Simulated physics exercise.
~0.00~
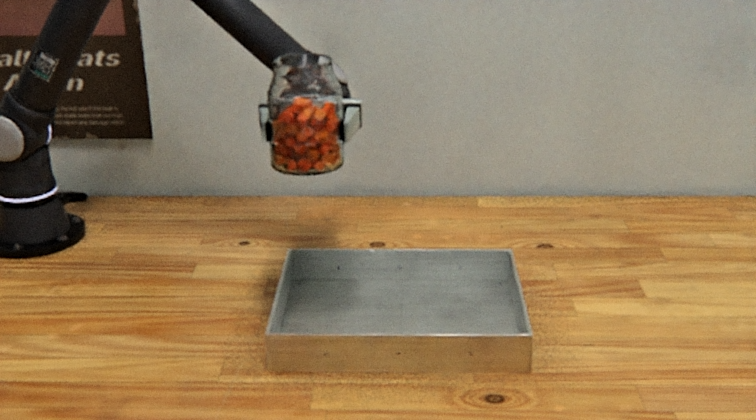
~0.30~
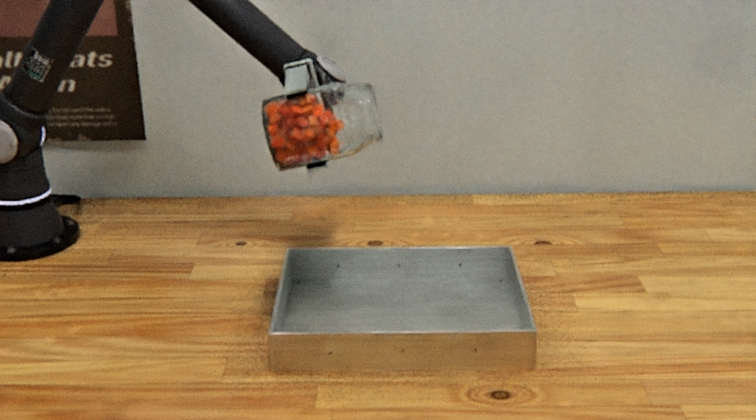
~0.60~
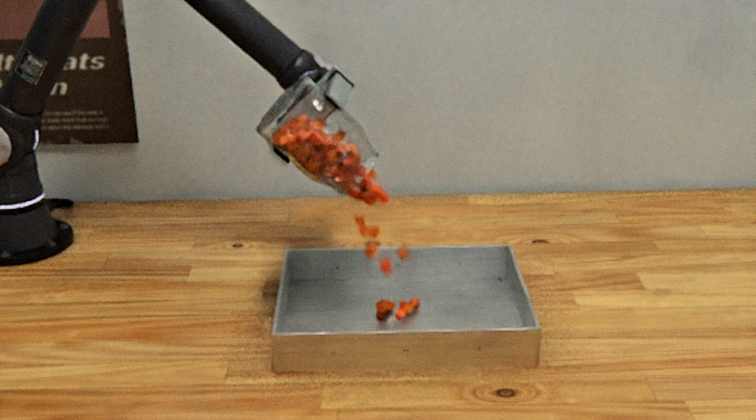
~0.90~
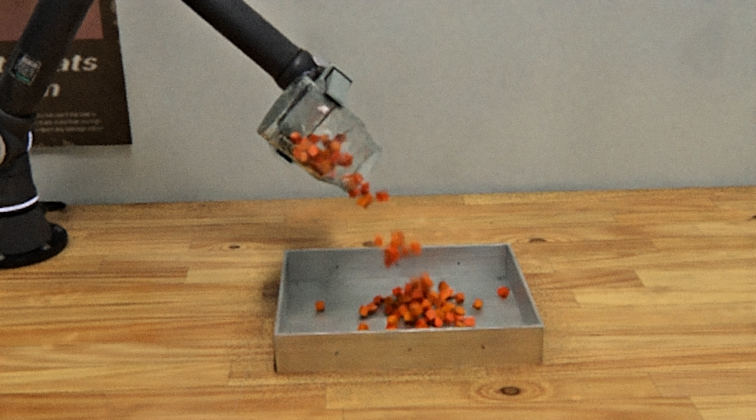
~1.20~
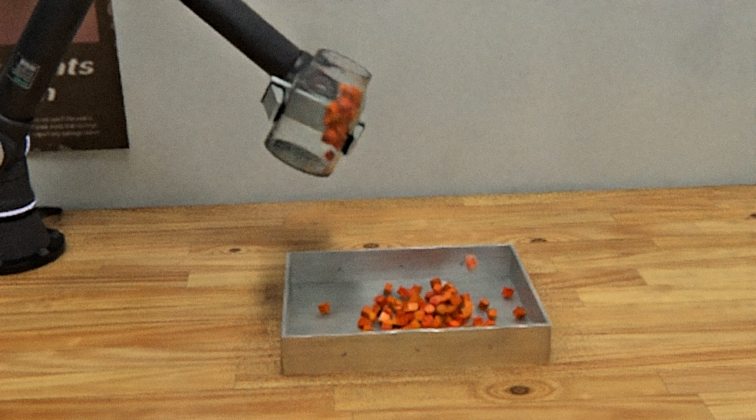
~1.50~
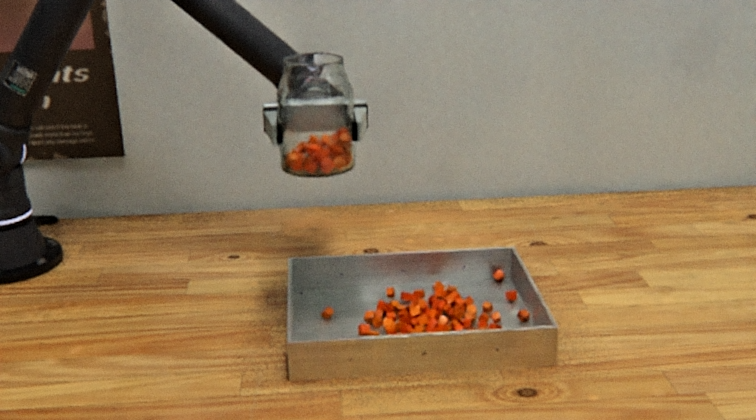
The video shows a black robotic arm holding a clear jar of orange-red vegetable dice above a metal tray on a wooden table. It tips the jar to the right, pouring many pieces into the tray, then returns it upright with some still inside.
